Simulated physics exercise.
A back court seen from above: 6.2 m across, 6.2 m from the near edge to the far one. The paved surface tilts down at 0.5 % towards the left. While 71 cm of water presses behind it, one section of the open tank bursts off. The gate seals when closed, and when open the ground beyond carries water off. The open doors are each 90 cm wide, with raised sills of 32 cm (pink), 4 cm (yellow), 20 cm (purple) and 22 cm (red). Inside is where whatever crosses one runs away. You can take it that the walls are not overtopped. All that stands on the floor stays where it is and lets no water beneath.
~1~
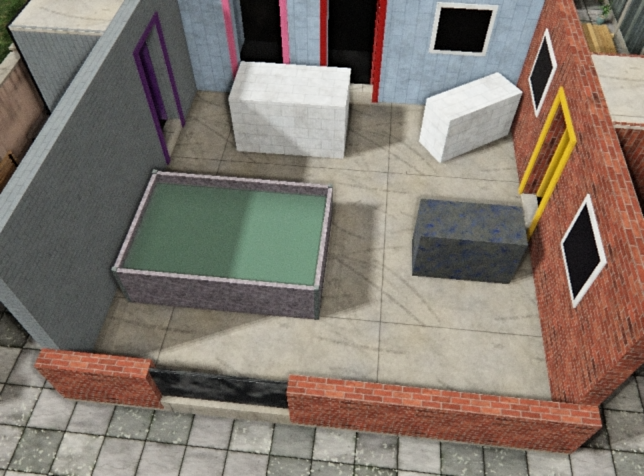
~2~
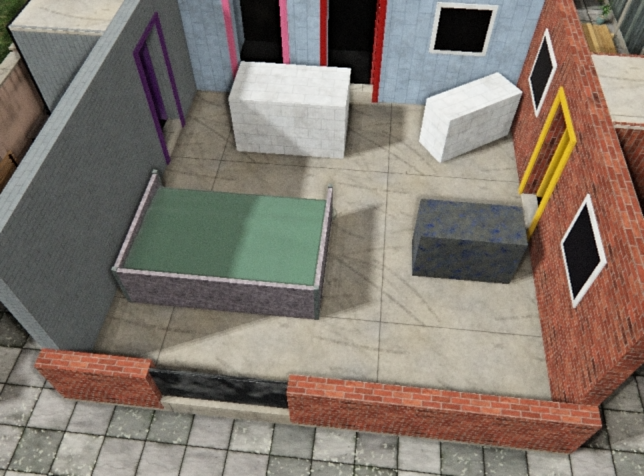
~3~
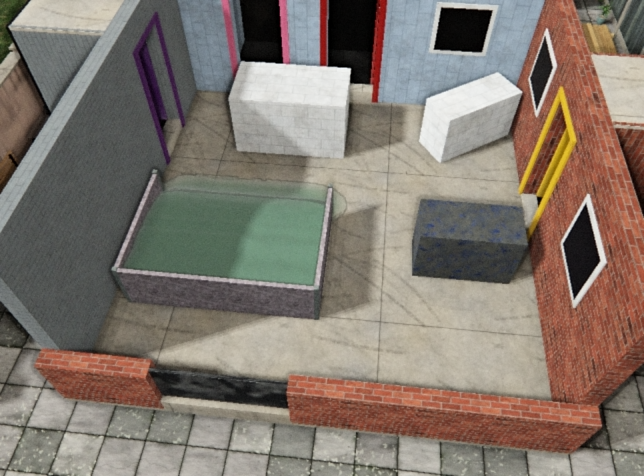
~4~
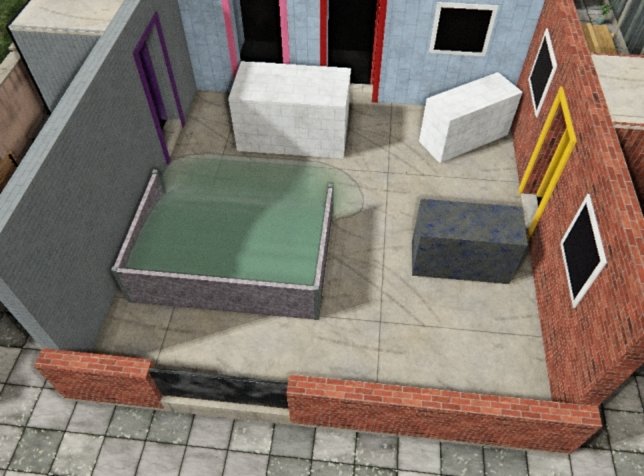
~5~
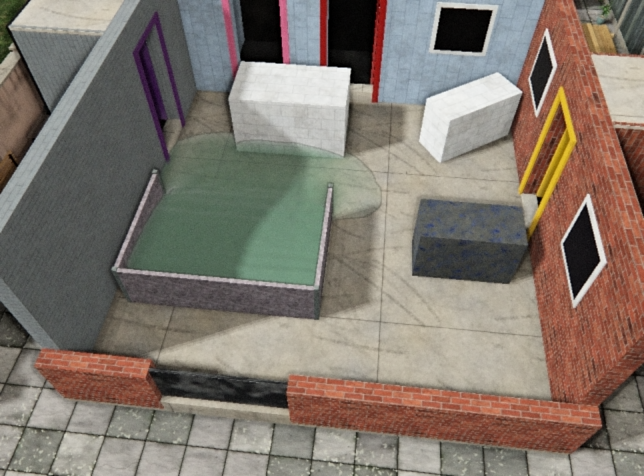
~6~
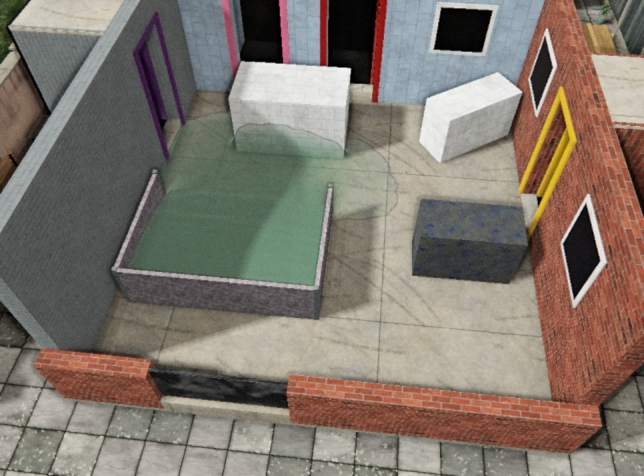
An open tank loses its far side, and green water spreads across the paved court.
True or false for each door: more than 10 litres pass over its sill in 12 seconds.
Per door: The pink door: False; the yellow door: True; the purple door: True; the red door: False.
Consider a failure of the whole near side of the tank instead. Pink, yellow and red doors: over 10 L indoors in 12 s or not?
The pink door comes out less than that, the yellow door more than that and the red door less than that.
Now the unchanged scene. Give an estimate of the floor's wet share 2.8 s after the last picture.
65 %.
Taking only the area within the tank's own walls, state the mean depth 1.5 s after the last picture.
The mean depth is around 19 cm.
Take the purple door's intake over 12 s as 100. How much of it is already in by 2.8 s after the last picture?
I'd say close to 95 percent.
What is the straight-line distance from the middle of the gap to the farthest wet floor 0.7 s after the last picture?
Roughly 4.0 metres out.
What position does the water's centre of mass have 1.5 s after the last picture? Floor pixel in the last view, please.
Its balance point lies near (266, 179).
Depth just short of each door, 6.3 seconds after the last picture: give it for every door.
Pink 9 cm, yellow 10 cm, purple 11 cm, red 14 cm.
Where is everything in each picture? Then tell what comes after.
In the first picture, still water, 71 cm deep, in the open tank at (230, 229).
In the second picture, the front is at a hidden place, 1.5 m from the gap on the open tank's far side; 0.7 m2 of floor is under water; 71 cm left at the back of the open tank.
In the third picture, the front is at a hidden place, 1.6 m from the gap on the open tank's far side; 2.0 m2 of floor is under water; 71 cm left at the back of the open tank.
In the fourth picture, water pours out on the open tank's far side and has run 1.9 m, to (168, 165); typically 12 cm deep outside, 66 cm at the open tank's back.
In the fifth picture, water pours out on the open tank's far side and has run 2.2 m, to (176, 145); typically 12 cm deep outside, 60 cm at the open tank's back.
In the sixth picture, water pours out on the open tank's far side and has run 2.7 m, to (185, 123); typically 12 cm deep outside, 60 cm at the open tank's back.
Then, 0.7 s after the last picture water covers 30 % of the floor and is deepest (68 cm) near (197, 92); pink door 9 cm at the sill, 0 L in, yellow door not reached, purple door 20 cm at the sill, 0 L in, red door not reached.
Then, 1.5 s after the last picture water covers 50 % of the floor and is deepest (54 cm) near (197, 92); pink door 22 cm at the sill, 0 L in, yellow door not reached, purple door 37 cm at the sill, 45 L in, red door 3 cm at the sill, 0 L in.
Then, 2.8 s after the last picture water covers 65 % of the floor and is deepest (44 cm) near (450, 127); pink door 22 cm at the sill, 0 L in, yellow door 17 cm at the sill, 95 L in, purple door 25 cm at the sill, 98 L in, red door 16 cm at the sill, 0 L in.
Then, 6.3 s after the last picture water covers 95 % of the floor and is deepest (20 cm) near (380, 169); pink door 9 cm at the sill, 0 L in, yellow door 10 cm at the sill, 293 L in, purple door 11 cm at the sill, 104 L in, red door 14 cm at the sill, 0 L in.
Then, 11.3 s after the last picture water covers 100 % of the floor and is deepest (16 cm) near (262, 153); pink door 12 cm at the sill, 0 L in, yellow door 7 cm at the sill, 337 L in, purple door 14 cm at the sill, 104 L in, red door 11 cm at the sill, 0 L in.
